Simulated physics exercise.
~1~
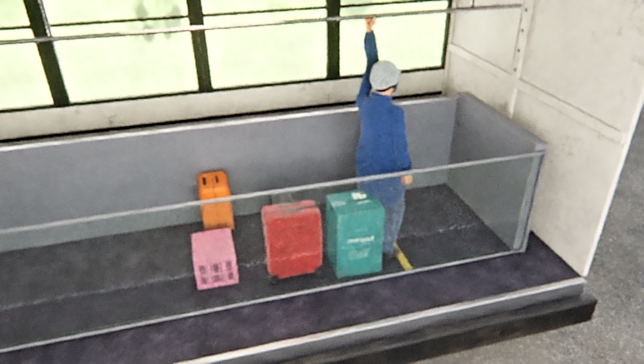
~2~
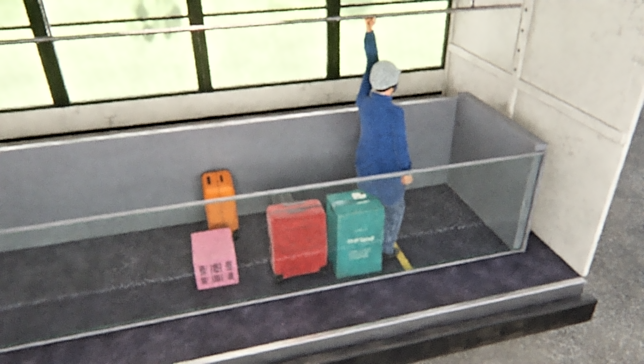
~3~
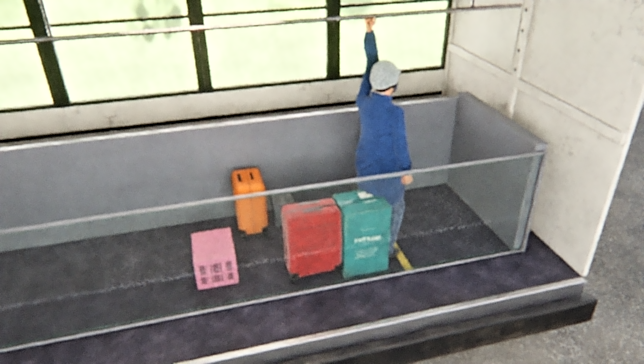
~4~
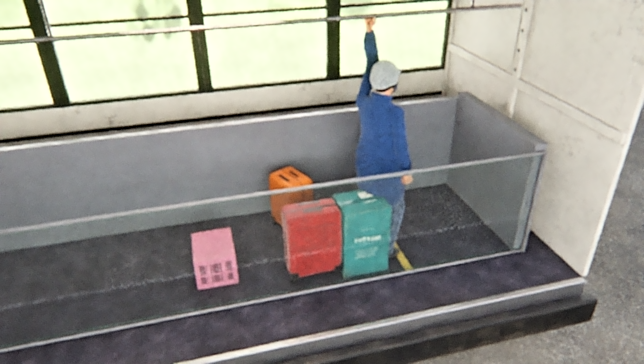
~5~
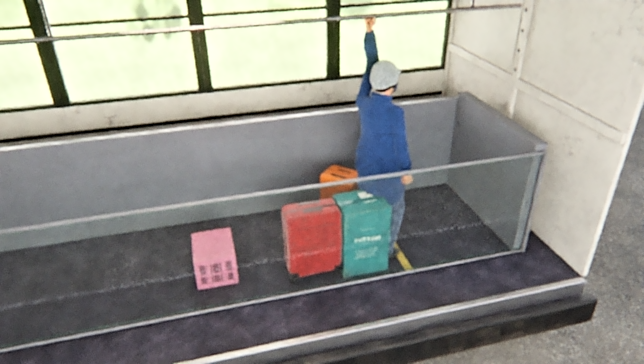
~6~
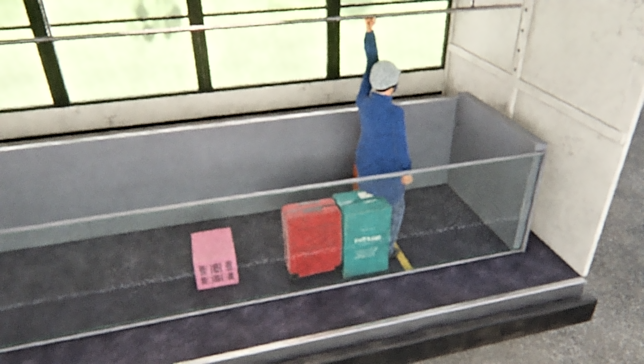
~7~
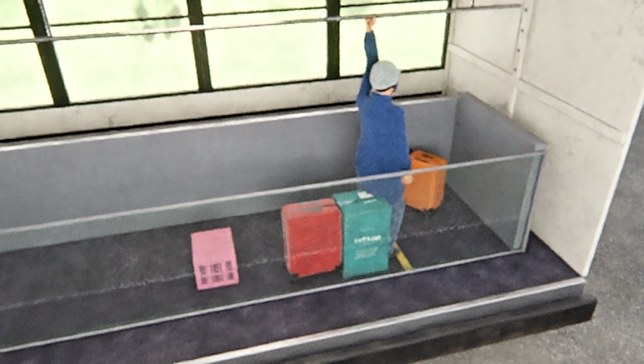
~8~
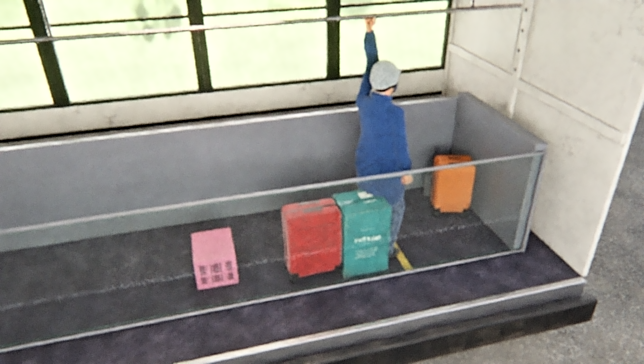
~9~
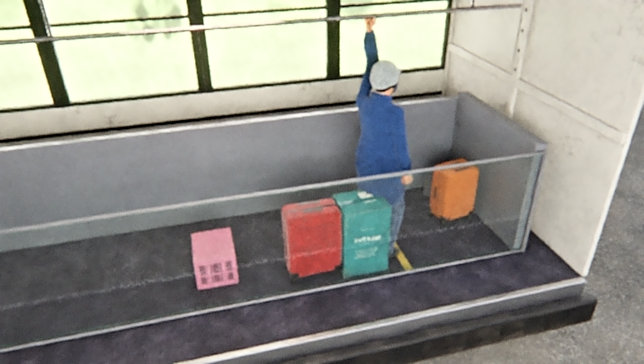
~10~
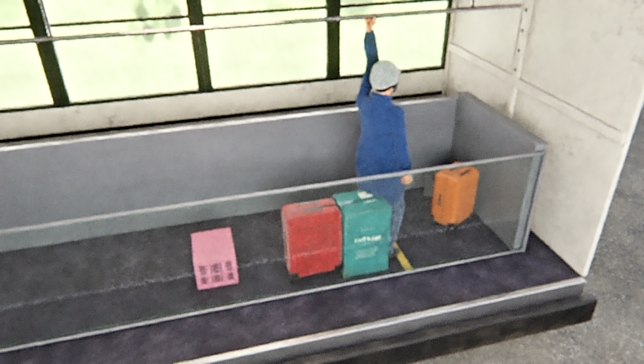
The video shows a passenger in blue holding a rail while an orange case rolls right behind him and a red case slides slightly against a teal bag. The orange case ends beyond the yellow line, while the red case, teal bag and unmoving pink crate remain short of it.
